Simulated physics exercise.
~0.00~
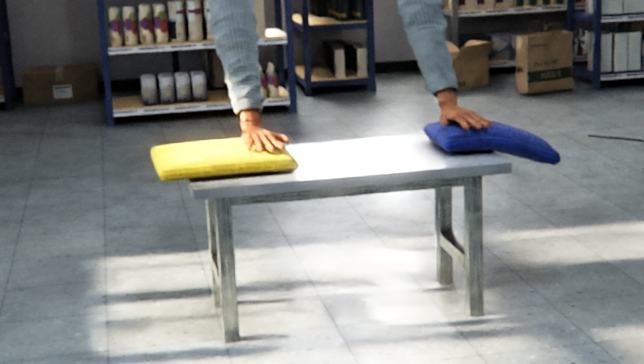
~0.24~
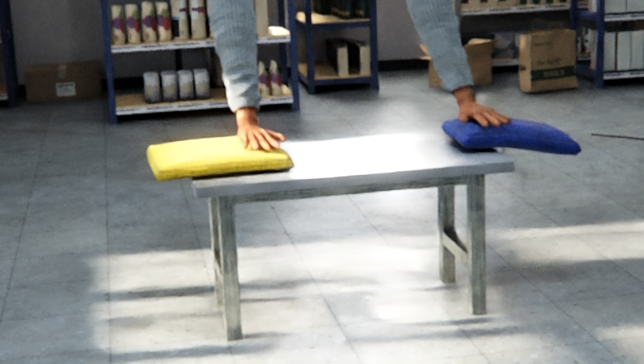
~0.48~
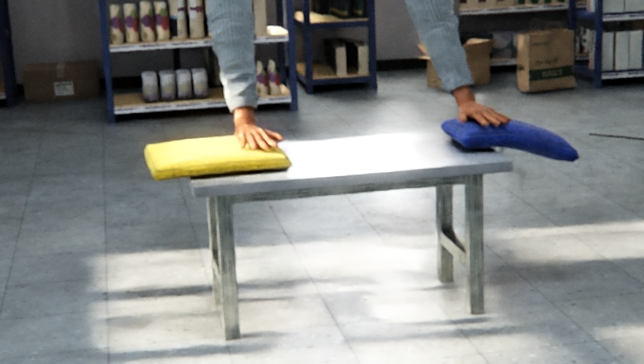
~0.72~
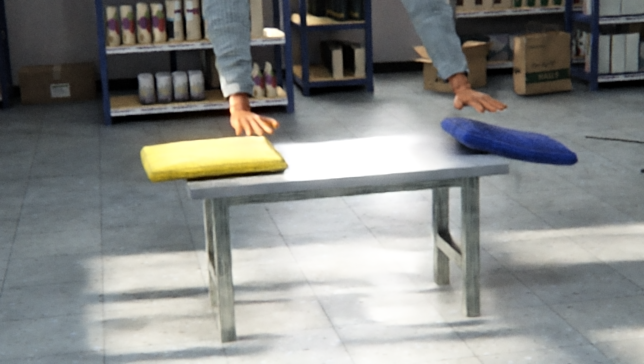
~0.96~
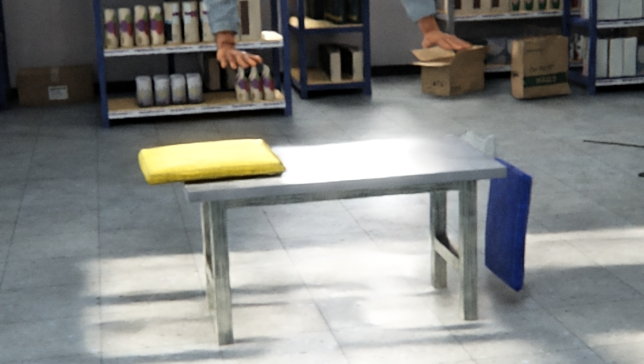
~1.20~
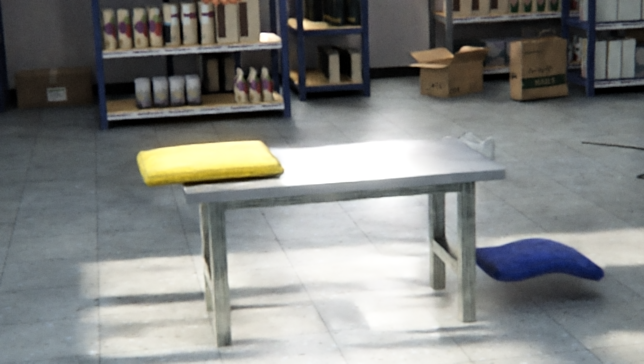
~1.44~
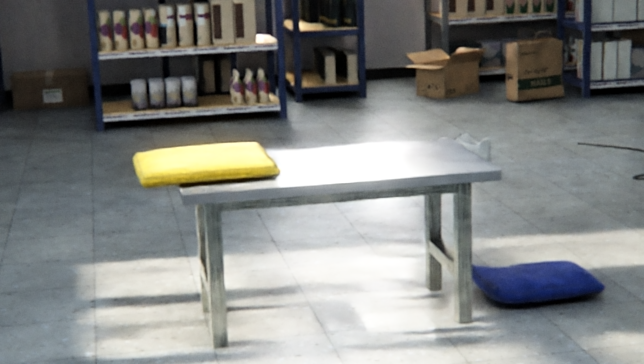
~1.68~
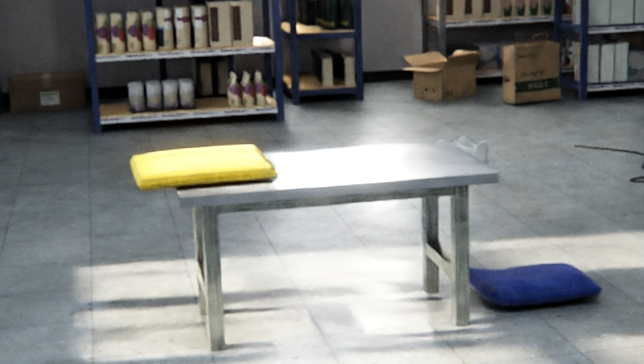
To begin with, a pair of hands in pale blue sleeves presses down on a yellow seat pad at the left end of a bench and a blue folded blanket at the right end, with stocked shelves behind. The hands slide the blue one slightly to the right, so that more of it hangs past the edge. Then both hands lift away and draw back out of view. The blue folded blanket tips off the right end and drops to the floor. It settles flat beside the bench legs, while the yellow pad stays at rest on top.
